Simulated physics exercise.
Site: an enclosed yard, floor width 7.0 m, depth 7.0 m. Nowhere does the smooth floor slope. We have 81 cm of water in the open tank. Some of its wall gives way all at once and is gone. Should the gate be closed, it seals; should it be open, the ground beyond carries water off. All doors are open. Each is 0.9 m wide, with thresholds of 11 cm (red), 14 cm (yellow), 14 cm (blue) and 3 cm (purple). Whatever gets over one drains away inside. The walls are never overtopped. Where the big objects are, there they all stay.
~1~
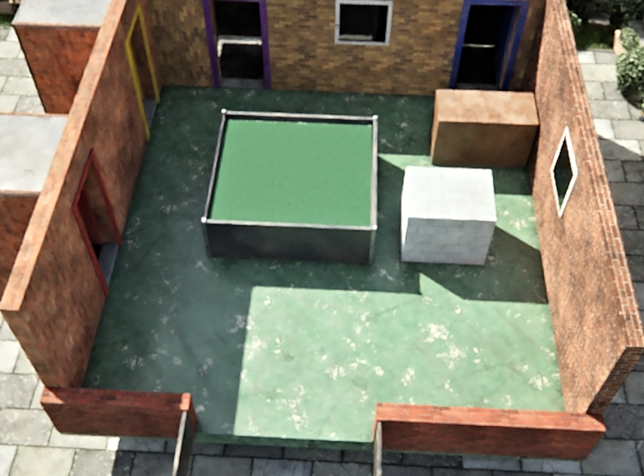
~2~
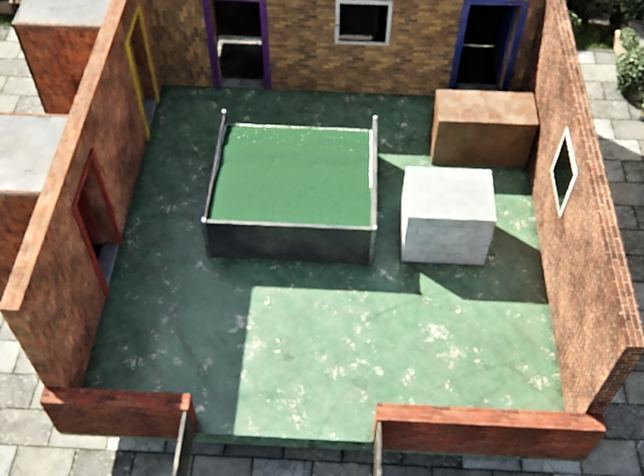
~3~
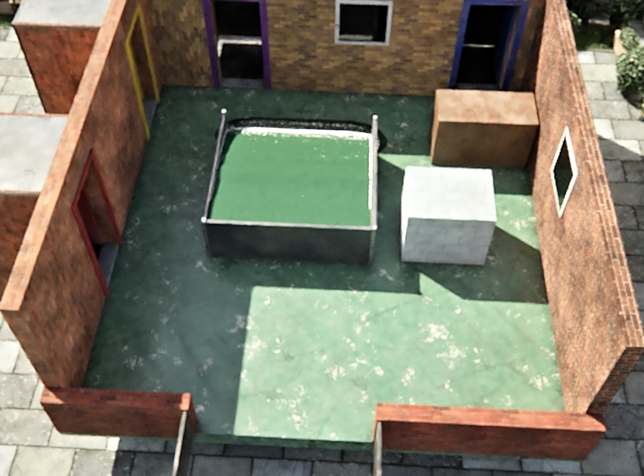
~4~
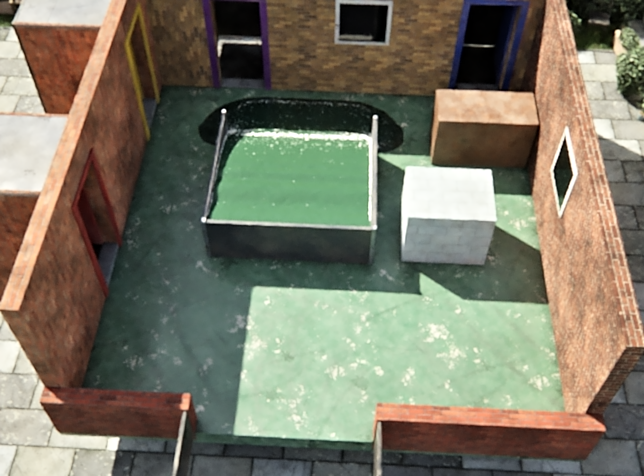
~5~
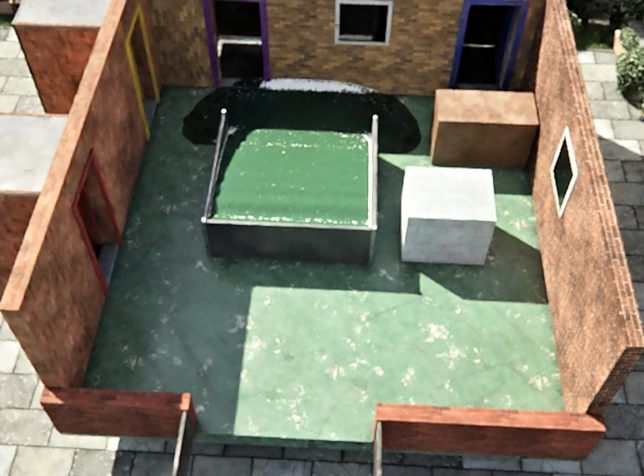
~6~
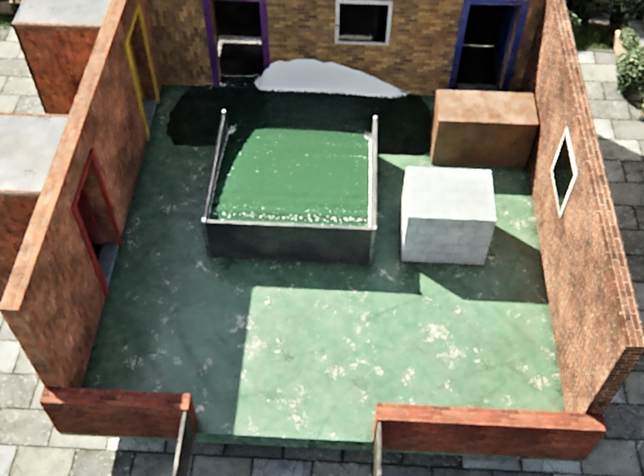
Water pours from the far side of an open tank and spreads across the yard floor.
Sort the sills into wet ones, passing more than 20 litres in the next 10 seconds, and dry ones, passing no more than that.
Red door: Dry; yellow door: Wet; blue door: Wet; purple door: Wet.
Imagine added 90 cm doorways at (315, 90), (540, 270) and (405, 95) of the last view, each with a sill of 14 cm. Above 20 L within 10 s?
Door 1: Higher; door 2: Lower; door 3: Higher.
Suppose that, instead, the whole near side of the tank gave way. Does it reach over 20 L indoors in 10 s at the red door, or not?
Against that limit: Red below.
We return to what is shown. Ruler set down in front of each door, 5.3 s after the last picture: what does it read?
In cm: Red 4, yellow 13, blue 20, purple 14.
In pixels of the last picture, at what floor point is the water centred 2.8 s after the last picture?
Centre: Roughly (320, 147) px.
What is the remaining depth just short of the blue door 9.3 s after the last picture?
Depth: ~ 6.5 cm.
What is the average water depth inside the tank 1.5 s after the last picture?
Some 28 cm.
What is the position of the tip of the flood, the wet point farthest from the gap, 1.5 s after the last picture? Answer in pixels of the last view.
Near (511, 104).
Then, 0.7 s after the last picture water covers 20 % of the floor and is deepest (61 cm) near (308, 95); red door not reached, yellow door 5 cm at the sill, 0 L in, blue door 9 cm at the sill, 0 L in, purple door 33 cm at the sill, 186 L in.
Then, 1.5 s after the last picture water covers 25 % of the floor and is deepest (60 cm) near (515, 130); red door not reached, yellow door 22 cm at the sill, 2 L in, blue door 15 cm at the sill, 0 L in, purple door 32 cm at the sill, 414 L in.
Then, 2.8 s after the last picture water covers 50 % of the floor and is deepest (48 cm) near (511, 104); red door 4 cm at the sill, 0 L in, yellow door 30 cm at the sill, 109 L in, blue door 45 cm at the sill, 141 L in, purple door 19 cm at the sill, 621 L in.
Then, 5.3 s after the last picture water covers 75 % of the floor and is deepest (20 cm) near (496, 135); red door 4 cm at the sill, 0 L in, yellow door 13 cm at the sill, 190 L in, blue door 20 cm at the sill, 381 L in, purple door 14 cm at the sill, 794 L in.
Then, 9.3 s after the last picture water covers 95 % of the floor and is deepest (12 cm) near (203, 110); red door 3 cm at the sill, 0 L in, yellow door 11 cm at the sill, 191 L in, blue door 6 cm at the sill, 391 L in, purple door 11 cm at the sill, 947 L in.
